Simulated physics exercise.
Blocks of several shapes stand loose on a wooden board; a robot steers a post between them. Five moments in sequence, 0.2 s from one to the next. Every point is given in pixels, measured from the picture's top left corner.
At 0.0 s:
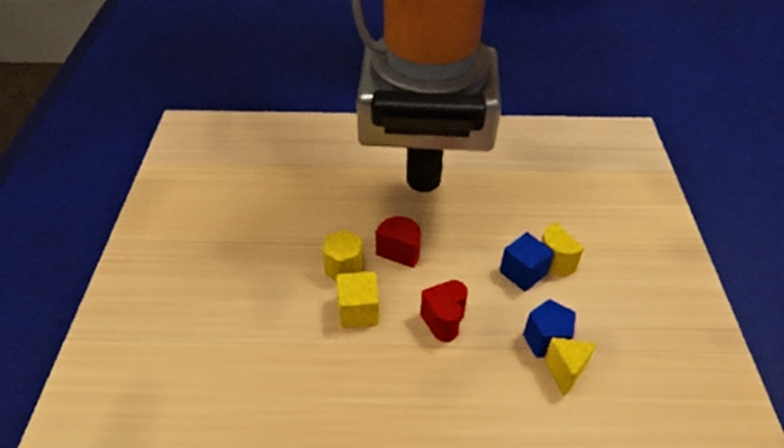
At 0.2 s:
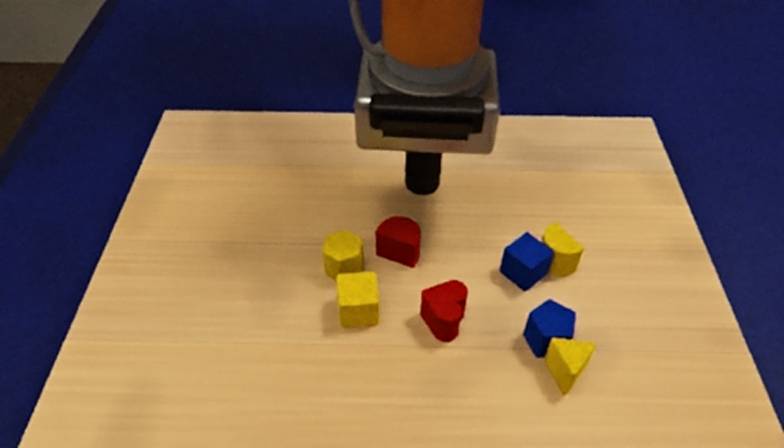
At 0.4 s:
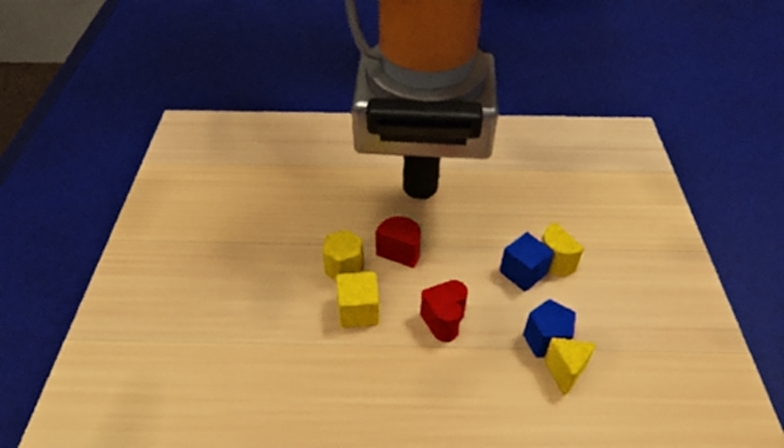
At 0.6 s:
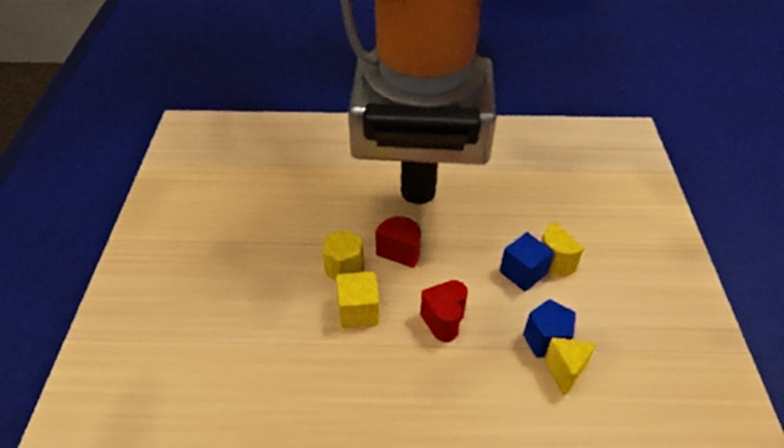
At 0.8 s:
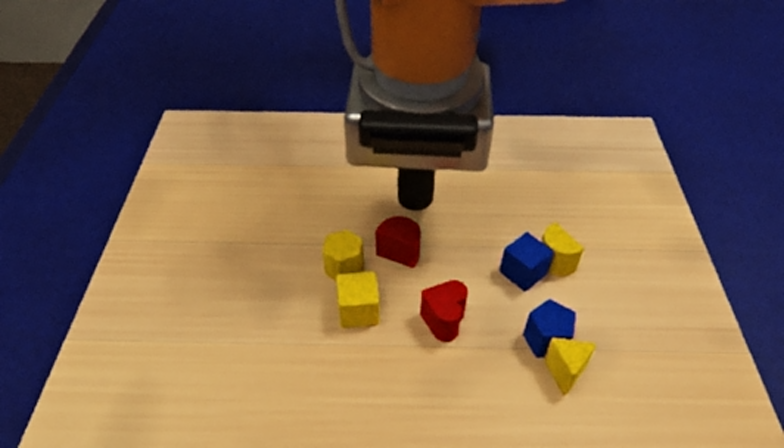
At first, a robot's dark post hovers near the far edge of a wooden board scattered with red, yellow and blue blocks. The post then moves slowly and slightly nearer, drifting a touch left, until it is just behind the red D-shaped block, while all the blocks stay still.
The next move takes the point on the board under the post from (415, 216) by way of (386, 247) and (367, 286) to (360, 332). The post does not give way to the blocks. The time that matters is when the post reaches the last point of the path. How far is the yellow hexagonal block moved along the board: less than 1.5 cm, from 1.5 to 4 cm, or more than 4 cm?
The displacement of the yellow hexagonal block is 1.5-4 cm.
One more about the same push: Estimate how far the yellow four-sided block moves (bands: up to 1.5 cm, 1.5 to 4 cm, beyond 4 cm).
Moves over 4 cm.
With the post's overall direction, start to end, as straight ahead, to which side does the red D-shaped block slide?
My answer: Left.
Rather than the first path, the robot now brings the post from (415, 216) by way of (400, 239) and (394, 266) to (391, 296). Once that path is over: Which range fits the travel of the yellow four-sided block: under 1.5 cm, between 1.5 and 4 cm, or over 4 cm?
Covers 1.5 to 4 cm.
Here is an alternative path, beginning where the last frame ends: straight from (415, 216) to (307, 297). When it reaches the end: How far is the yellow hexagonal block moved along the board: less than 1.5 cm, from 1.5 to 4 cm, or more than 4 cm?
Final distance: More than 4 cm.
What follows on the original path. One third of the way, post at (386, 231); red D-shaped block at (393, 252), turned 40° anticlockwise.
Two thirds of the way, post at (366, 270); yellow hexagonal block at (327, 258), turned 60° clockwise; yellow four-sided block at (354, 295); red D-shaped block at (399, 281), turned 115° anticlockwise.
At the end, post at (359, 316); yellow hexagonal block at (327, 258), turned 60° clockwise; yellow four-sided block at (337, 343), turned 40° clockwise; red D-shaped block at (402, 303), turned 175° anticlockwise; red heart not moved.
